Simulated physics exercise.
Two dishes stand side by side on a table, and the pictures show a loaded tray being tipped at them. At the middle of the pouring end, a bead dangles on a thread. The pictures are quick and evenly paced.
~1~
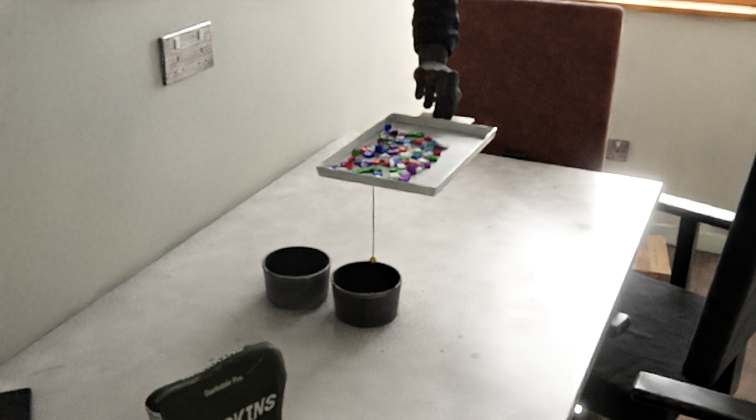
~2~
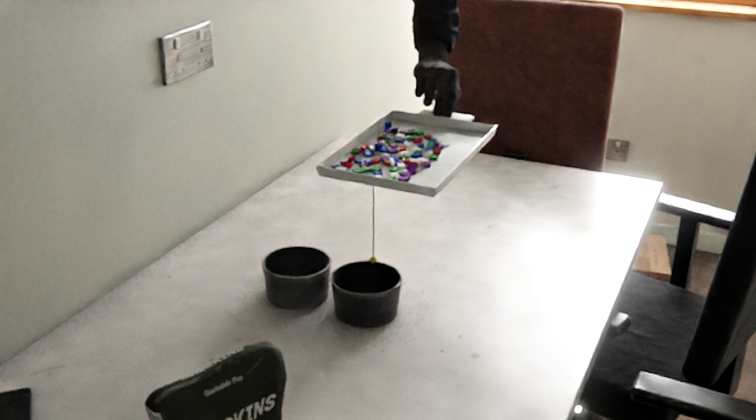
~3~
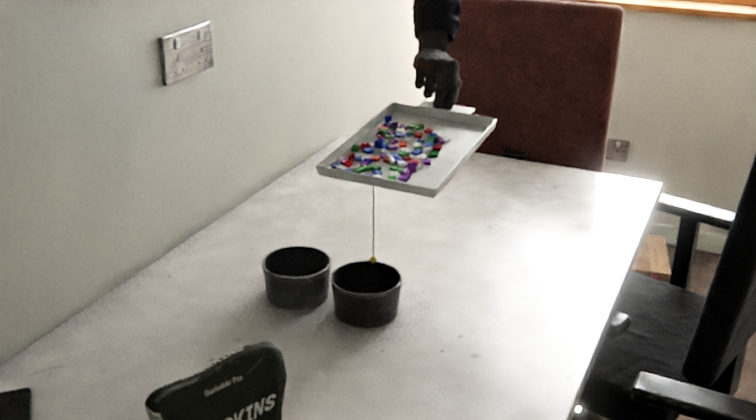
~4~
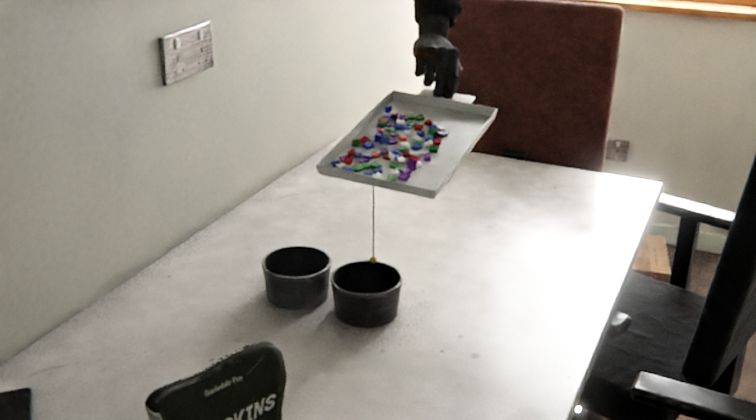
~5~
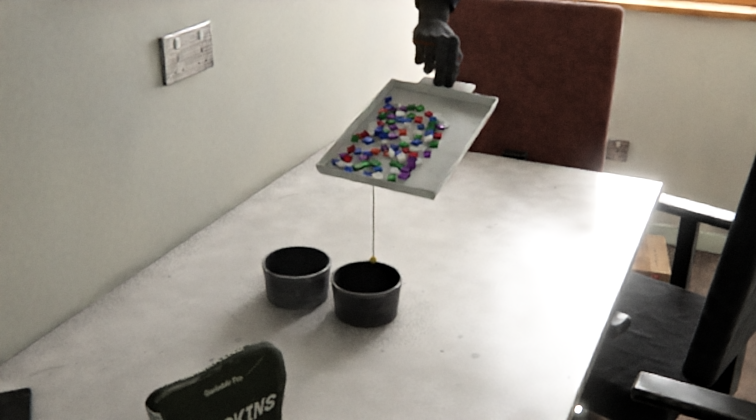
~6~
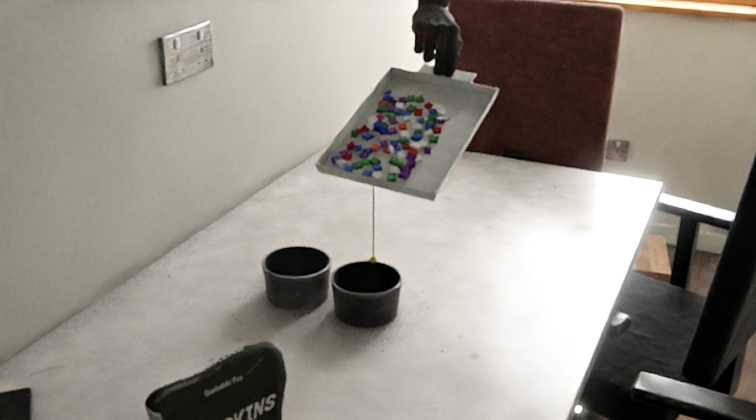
A dark-gloved hand held a pale tray of colourful mosaic tiles above two dark dishes on a table, then gradually raised the back of the tray, tilting it more steeply toward the front.
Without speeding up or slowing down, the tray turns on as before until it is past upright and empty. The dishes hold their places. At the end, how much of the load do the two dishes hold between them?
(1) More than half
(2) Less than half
2, less than half.
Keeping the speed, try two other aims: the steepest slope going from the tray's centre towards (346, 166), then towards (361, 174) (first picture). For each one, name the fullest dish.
In turn: The left dish; the dish on the left.
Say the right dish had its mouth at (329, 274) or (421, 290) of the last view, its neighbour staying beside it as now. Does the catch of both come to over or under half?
Short of half, then the bulk of it.
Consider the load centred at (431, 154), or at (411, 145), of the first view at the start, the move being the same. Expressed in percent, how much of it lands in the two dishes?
First try 30 %, second try 30 %.
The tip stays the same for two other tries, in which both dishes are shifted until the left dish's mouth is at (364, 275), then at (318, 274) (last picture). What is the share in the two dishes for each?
70 and 70 %.
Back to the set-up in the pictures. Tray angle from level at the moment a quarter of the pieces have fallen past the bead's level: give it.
Roughly 100 degrees.
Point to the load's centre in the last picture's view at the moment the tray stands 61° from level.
Roughly at (388, 162).
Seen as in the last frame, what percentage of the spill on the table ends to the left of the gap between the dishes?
Left fraction: Around 10 per cent.
Just after the last frame, tray tipped steeply; almost all on the tray; just a few in the air.
A moment on, tray tipped right over; roughly two thirds on the tray; about a tenth in the right dish; about a tenth outside both; about a tenth in the air.
Further on, tray tipped past a quarter turn; roughly a third in the right dish; roughly two thirds outside both.
When it is over, tray tipped past a quarter turn; roughly a third in the right dish; not one in the left dish; roughly two thirds outside both.
